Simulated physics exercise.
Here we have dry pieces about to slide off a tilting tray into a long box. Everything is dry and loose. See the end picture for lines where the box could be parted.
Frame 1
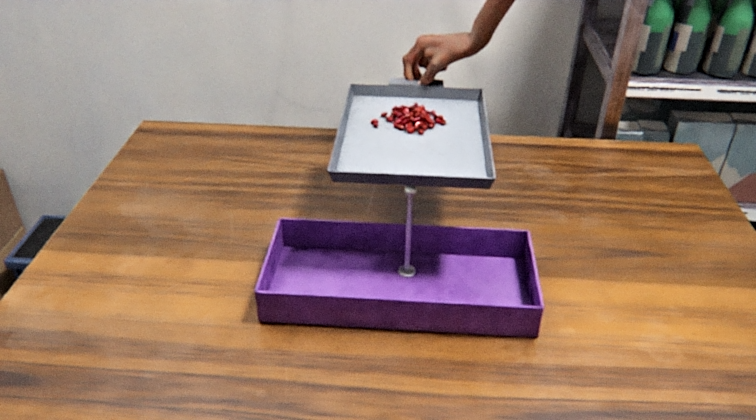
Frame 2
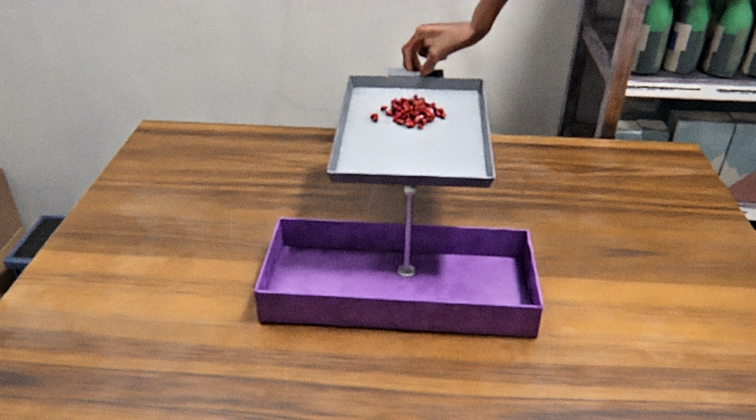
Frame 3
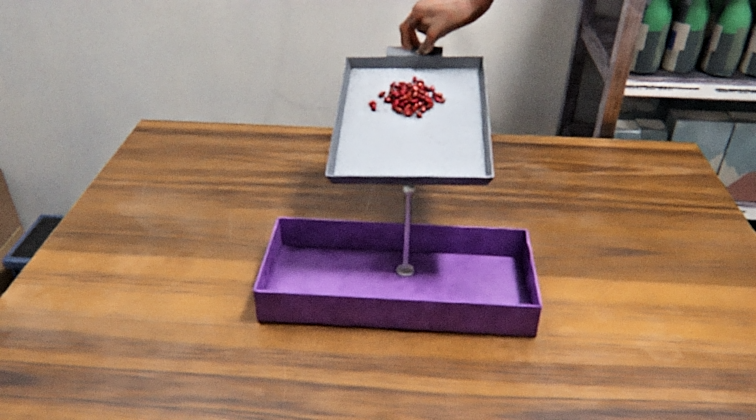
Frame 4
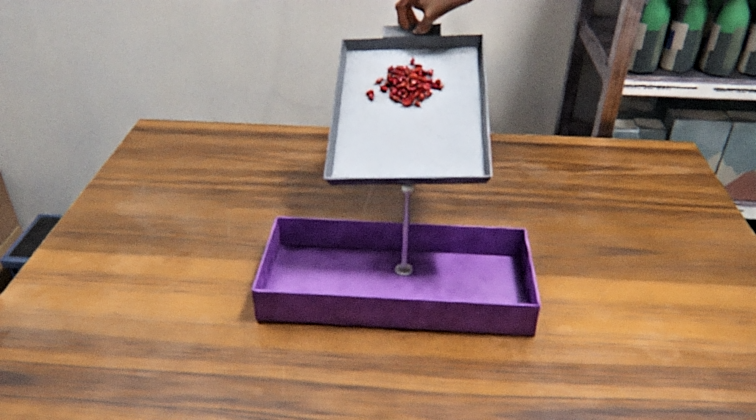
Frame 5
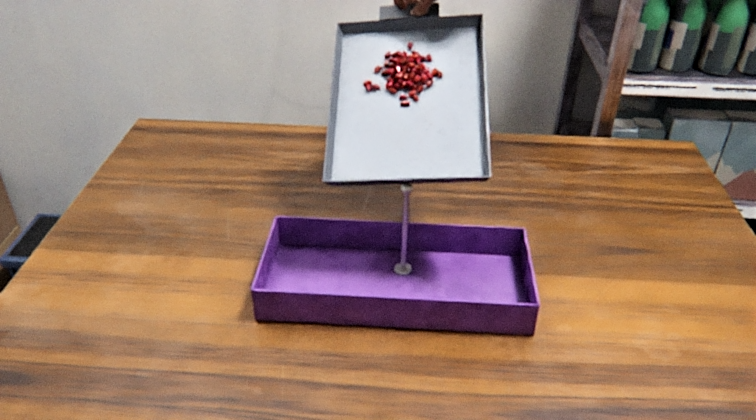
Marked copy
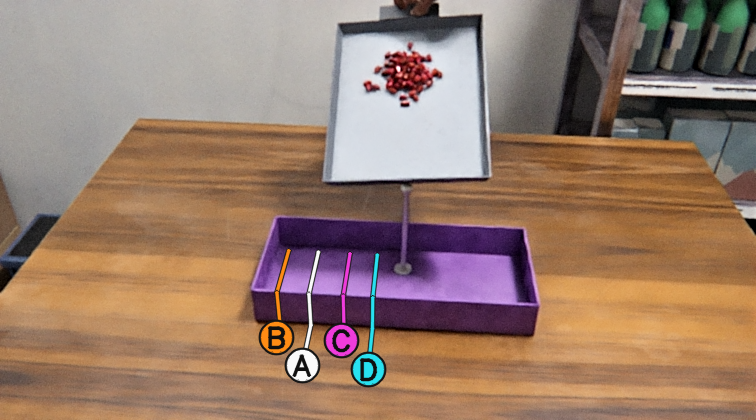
A shallow grey tray holding a small heap of dark red beans sits on a thin post above a long, open purple box, seen from the front and slightly above in a room with a pale wall. The box rests on a brown wood-grained table, with green bottles on a shelf at upper right. A hand raises the tray's far edge, steepening its slope, while the camera stays nearly still.
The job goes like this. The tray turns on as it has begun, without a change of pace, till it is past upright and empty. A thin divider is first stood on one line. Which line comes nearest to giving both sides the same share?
Line C.
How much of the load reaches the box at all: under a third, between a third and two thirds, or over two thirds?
Over two thirds.
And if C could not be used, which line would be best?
The answer is D.
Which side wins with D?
More lands on the left.
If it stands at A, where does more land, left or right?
More lands on the right.
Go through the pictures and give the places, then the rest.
The first frame shows corners of the pouring end (333, 169) and (490, 176), level; middle of the load (414, 118), kidney beans.
The second frame shows corners of the pouring end (332, 170) and (490, 175), barely tipped; no fin on the tray.
The third frame shows corners of the pouring end (331, 172) and (489, 174), a little tipped; front corners of the box (254, 291) and (542, 306).
The fourth frame shows corners of the pouring end (329, 175) and (487, 173), clearly tipped; far corners (345, 41) and (479, 37).
The fifth frame shows corners of the pouring end (328, 178) and (486, 173), clearly tipped; the left corner sinks clearly lower.
On the marked copy, line A crosses the front rim at (309, 293); line B crosses the front rim at (277, 291); line C crosses the front rim at (343, 294); line D crosses the front rim at (372, 296).
With A, of what is caught, about a tenth on the left of the divider, almost all on the right.
With B, of what is caught, not one piece on the left of the divider, every piece on the right.
With C, of what is caught, roughly half on the left of the divider, roughly half on the right.
With D, of what is caught, the larger part on the left of the divider, roughly a quarter on the right.
